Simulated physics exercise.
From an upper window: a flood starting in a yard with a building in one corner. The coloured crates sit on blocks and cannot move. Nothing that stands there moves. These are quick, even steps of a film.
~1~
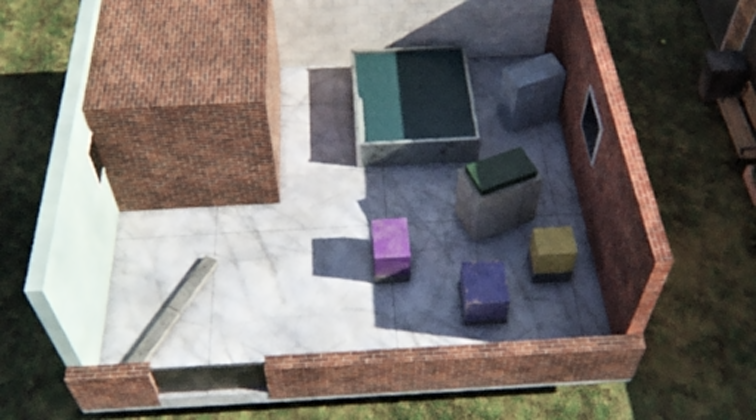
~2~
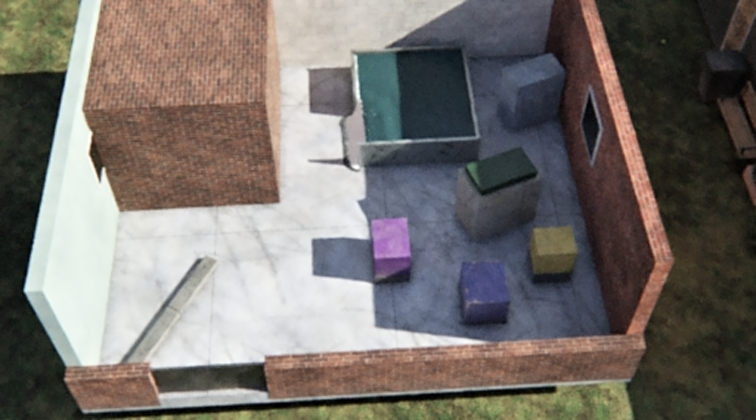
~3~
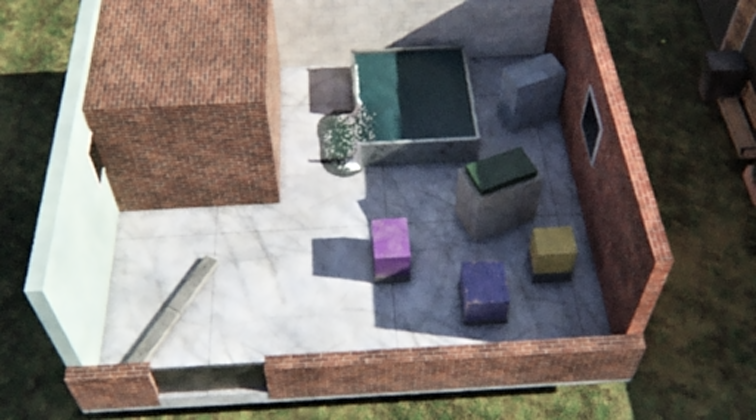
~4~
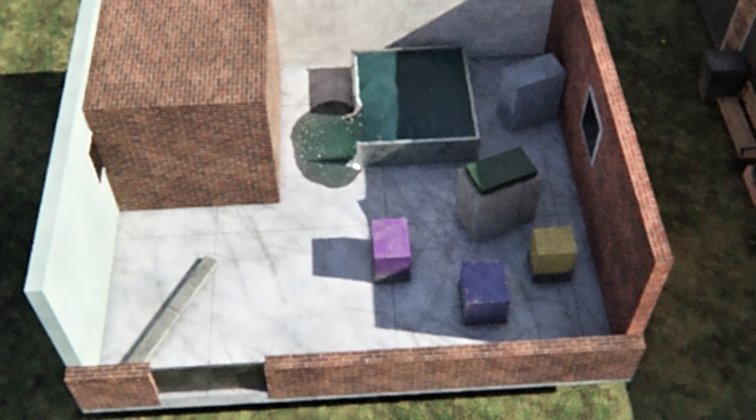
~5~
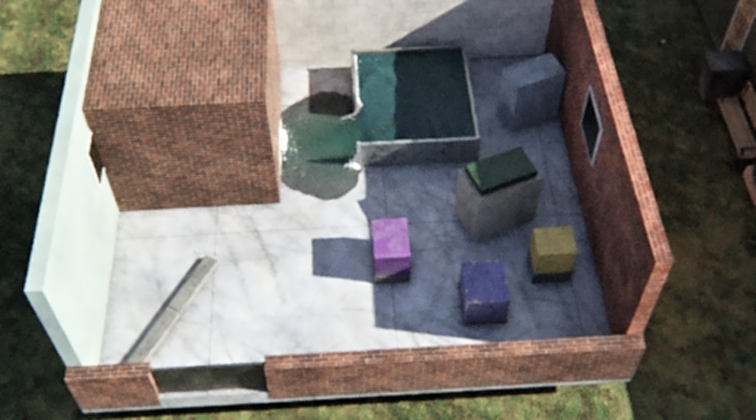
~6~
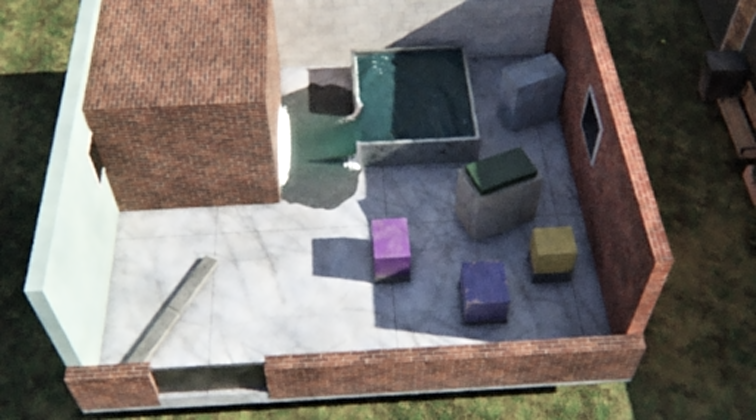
Water pours from the left side of the tank and spreads left to the brick building.
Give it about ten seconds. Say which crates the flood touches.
In the end: The purple crate stays dry; the blue crate stays dry; the yellow crate stays dry.
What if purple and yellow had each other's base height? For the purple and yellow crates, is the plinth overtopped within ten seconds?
The purple crate escapes it; the yellow crate stays dry.
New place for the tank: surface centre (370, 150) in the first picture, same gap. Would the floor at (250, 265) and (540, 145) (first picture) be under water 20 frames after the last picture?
In that order: Covered, not flooded.
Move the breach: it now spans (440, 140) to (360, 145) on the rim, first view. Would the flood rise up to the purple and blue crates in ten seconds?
One by one: Purple crate is soaked, blue crate gets wet.
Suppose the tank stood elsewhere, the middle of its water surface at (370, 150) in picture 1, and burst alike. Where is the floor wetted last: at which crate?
The yellow crate.
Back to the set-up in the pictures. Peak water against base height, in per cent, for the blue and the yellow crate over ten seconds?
In turn 60 and 20 per cent.
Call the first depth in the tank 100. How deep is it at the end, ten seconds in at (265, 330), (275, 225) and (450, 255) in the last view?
In turn 14, 6 and 6 in a hundred.
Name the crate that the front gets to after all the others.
That is the yellow crate.
A moment on, water covers 10 % of the floor; the purple crate not reached, the blue crate not reached, the yellow crate not reached.
Next, water covers 25 % of the floor; the purple crate not reached, the blue crate not reached, the yellow crate not reached.
Then, water covers 45 % of the floor; the purple crate water round its plinth, the blue crate not reached, the yellow crate not reached.
Later, water covers 65 % of the floor; the purple crate water round its plinth, the blue crate water round its plinth, the yellow crate not reached.
In the end, water covers 95 % of the floor; the purple crate stayed above the water, the blue crate stayed above the water, the yellow crate stayed above the water.
